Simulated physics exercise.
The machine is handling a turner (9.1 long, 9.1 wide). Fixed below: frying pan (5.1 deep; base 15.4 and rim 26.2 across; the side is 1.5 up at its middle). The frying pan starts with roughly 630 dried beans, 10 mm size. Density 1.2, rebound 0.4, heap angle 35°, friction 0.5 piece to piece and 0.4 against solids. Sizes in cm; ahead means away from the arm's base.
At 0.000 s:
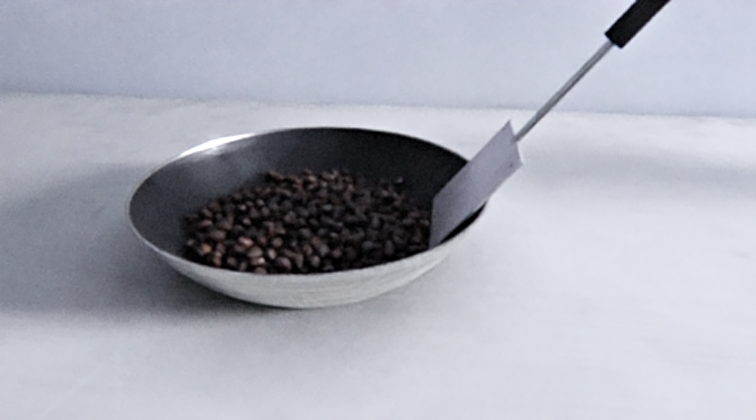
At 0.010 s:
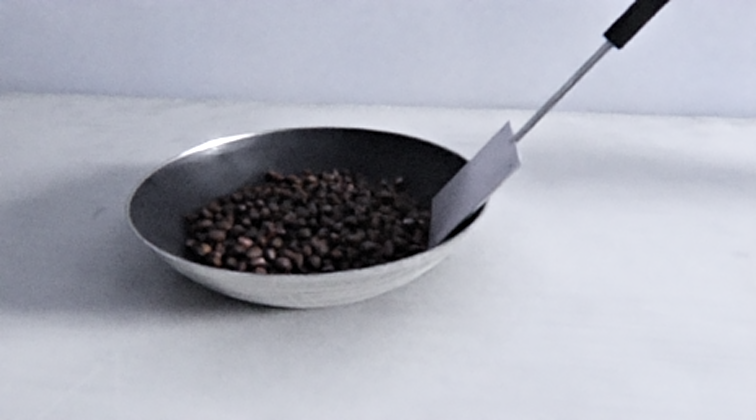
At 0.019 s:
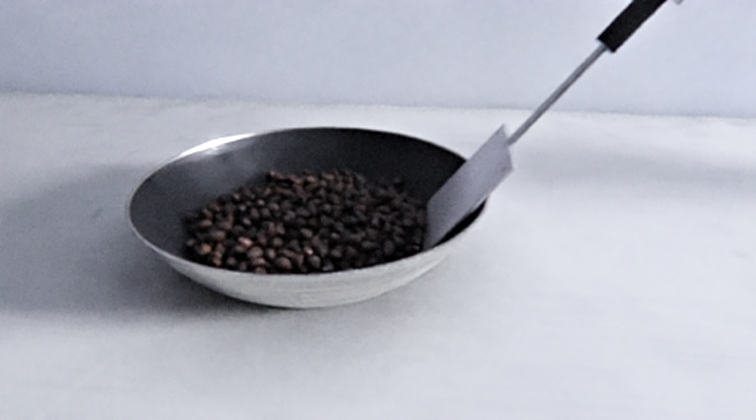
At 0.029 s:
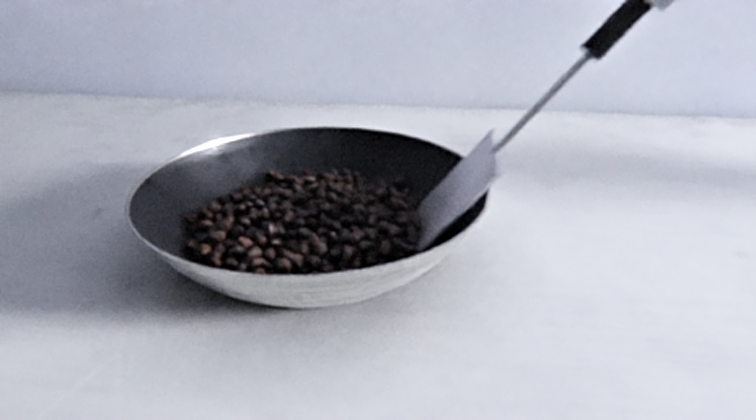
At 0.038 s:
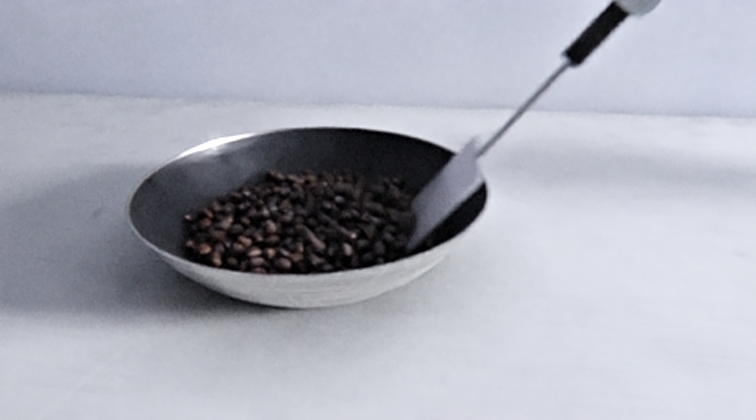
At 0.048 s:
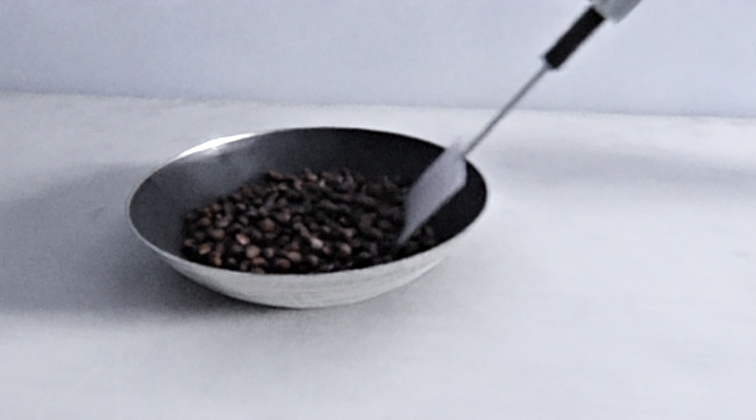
The footage shows a shallow frying pan of dark brown beans on a pale surface, with a turner resting at its right side; the turner stays still briefly, then slides slowly left into the beans, its blade remaining tilted.
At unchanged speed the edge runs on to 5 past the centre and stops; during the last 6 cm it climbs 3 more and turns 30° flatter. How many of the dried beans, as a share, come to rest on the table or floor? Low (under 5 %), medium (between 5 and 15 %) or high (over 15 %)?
Answer: Medium; between 5 and 15 % of the dried beans finish on the table or floor.
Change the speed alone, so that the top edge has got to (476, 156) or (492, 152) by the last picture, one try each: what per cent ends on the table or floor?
About 0 and 0 per cent.
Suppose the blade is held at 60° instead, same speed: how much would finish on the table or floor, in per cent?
Then about 10 per cent.
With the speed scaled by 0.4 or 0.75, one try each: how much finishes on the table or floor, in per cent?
About 0 and 0 per cent.
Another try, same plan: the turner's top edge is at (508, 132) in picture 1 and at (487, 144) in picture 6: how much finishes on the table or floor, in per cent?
About 0 per cent.
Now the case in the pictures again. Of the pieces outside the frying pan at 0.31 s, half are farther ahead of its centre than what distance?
Roughly 20 cm.
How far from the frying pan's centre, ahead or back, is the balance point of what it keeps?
Some 5.0 cm ahead.
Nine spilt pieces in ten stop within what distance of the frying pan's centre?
Roughly 45 cm.
After 0.07 s, sloping 52°, highest piece 6 above the table; 630 in the frying pan.
After 0.09 s, sloping 43°, highest piece 8 above the table; 630 in the frying pan.
After 0.31 s, sloping 22°, highest piece 7 above the table; 577 in the frying pan, 36 on the table or floor, 17 on the blade or in flight.
After 1.36 s, sloping 22°, highest piece 6 above the table; 577 in the frying pan, 53 on the table or floor.
At rest, 577 in the frying pan, 53 on the table or floor. That is 8 % on the table or floor.
